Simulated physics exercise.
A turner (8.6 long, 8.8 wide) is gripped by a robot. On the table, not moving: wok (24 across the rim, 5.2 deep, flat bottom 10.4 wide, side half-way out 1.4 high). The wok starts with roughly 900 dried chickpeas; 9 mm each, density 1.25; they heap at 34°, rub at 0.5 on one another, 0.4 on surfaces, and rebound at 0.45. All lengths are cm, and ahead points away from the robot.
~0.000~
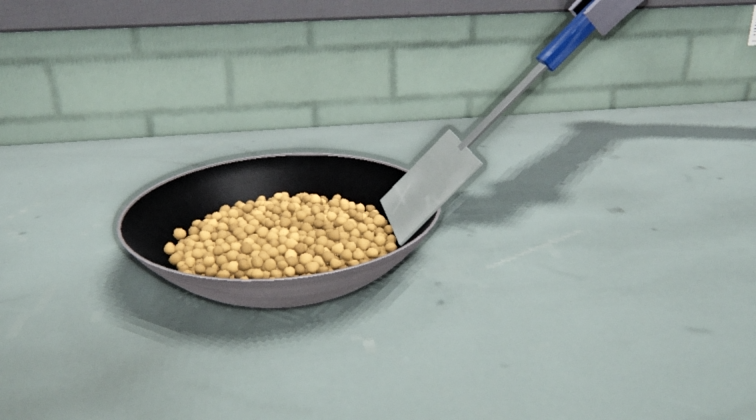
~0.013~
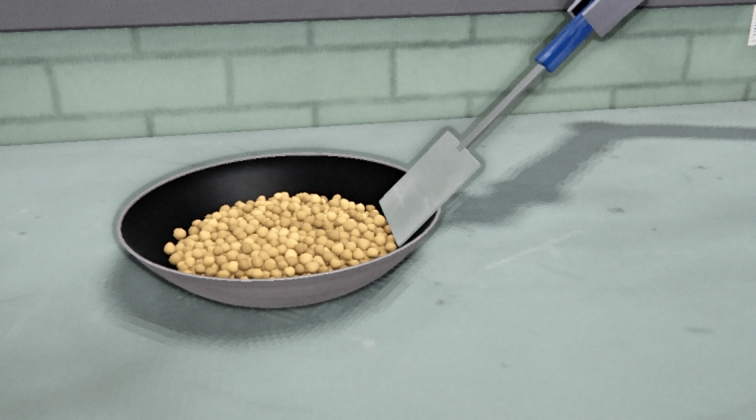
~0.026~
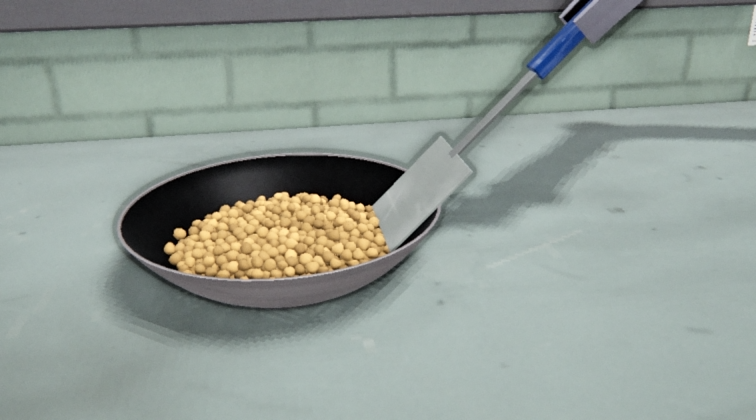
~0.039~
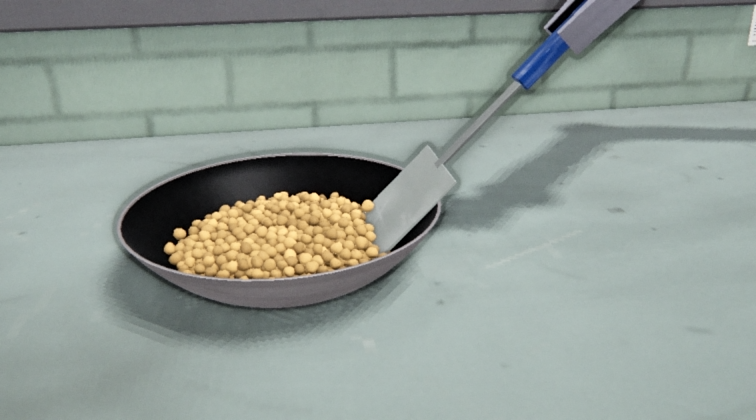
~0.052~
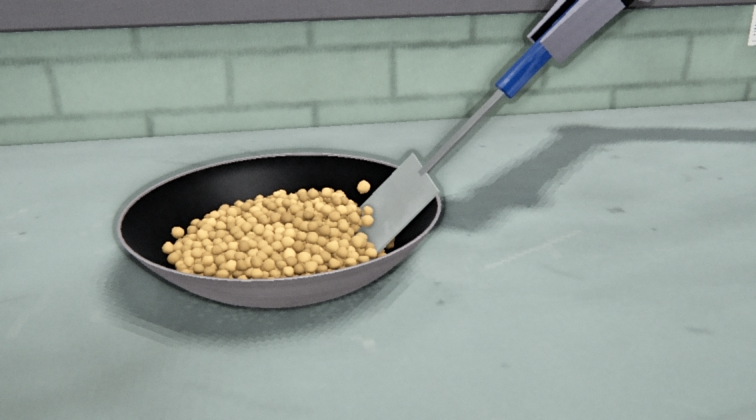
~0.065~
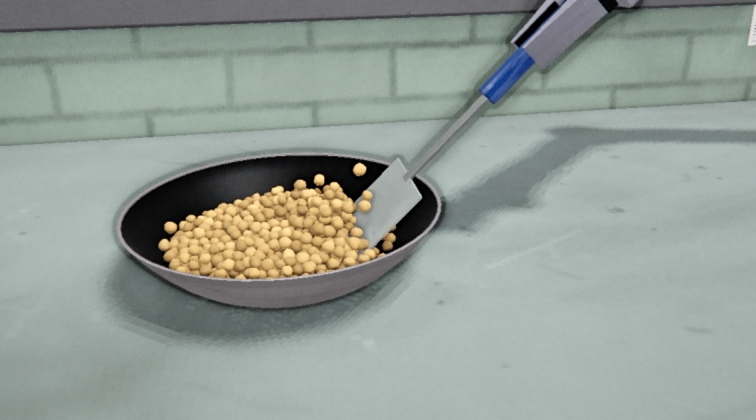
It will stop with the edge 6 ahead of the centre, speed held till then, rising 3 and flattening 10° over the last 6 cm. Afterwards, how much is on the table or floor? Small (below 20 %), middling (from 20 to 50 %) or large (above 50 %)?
Answer: Middling; from 20 to 50 % of the dried chickpeas finish on the table or floor.
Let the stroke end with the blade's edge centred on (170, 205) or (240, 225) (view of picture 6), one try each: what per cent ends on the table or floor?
About 40 and 5 per cent.
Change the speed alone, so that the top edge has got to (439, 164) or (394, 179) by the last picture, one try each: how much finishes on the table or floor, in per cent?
Some 0 and 35 per cent.
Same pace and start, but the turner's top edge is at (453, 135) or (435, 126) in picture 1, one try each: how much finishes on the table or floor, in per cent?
Some 25 and 25 per cent.
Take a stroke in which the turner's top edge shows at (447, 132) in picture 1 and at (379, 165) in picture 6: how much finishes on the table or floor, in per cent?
Some 35 per cent.
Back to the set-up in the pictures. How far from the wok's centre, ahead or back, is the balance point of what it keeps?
Some 3.5 cm ahead.
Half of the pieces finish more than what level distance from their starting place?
About 4 cm.
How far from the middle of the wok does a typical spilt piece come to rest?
Roughly 26 cm.
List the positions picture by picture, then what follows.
The turner top edge at (465, 145), sloping 45°; upper third of the load around (289, 234), from x 170 to 390, top at y 195; 900 in the wok, in the first picture.
The turner top edge at (463, 146), sloping 45°; upper third of the load around (289, 234), from x 170 to 390, top at y 195, in the second picture.
The turner top edge at (456, 153), sloping 45°; upper third of the load around (286, 235), from x 170 to 390, top at y 195, in the third picture.
The turner top edge at (441, 162), sloping 45°; upper third of the load around (293, 231), from x 170 to 390, top at y 195, in the fourth picture.
The turner top edge at (425, 171), sloping 45°; upper third of the load around (294, 228), from x 170 to 390, top at y 185, in the fifth picture.
The turner top edge at (409, 176), sloping 45°; upper third of the load around (290, 227), from x 165 to 390, top at y 170; 900 in the wok, in the sixth picture.
After 0.10 s, sloping 45°, highest piece 10 above the table; 900 in the wok.
After 0.13 s, sloping 41°, highest piece 12 above the table; 899 in the wok, 1 on the blade or in flight.
After 0.34 s, sloping 35°, highest piece 9 above the table; 655 in the wok, 181 on the table or floor, 64 on the blade or in flight.
After 1.39 s, sloping 35°, highest piece 5 above the table; 654 in the wok, 246 on the table or floor.
In the end, 654 in the wok, 246 on the table or floor. That is 27 % on the table or floor.
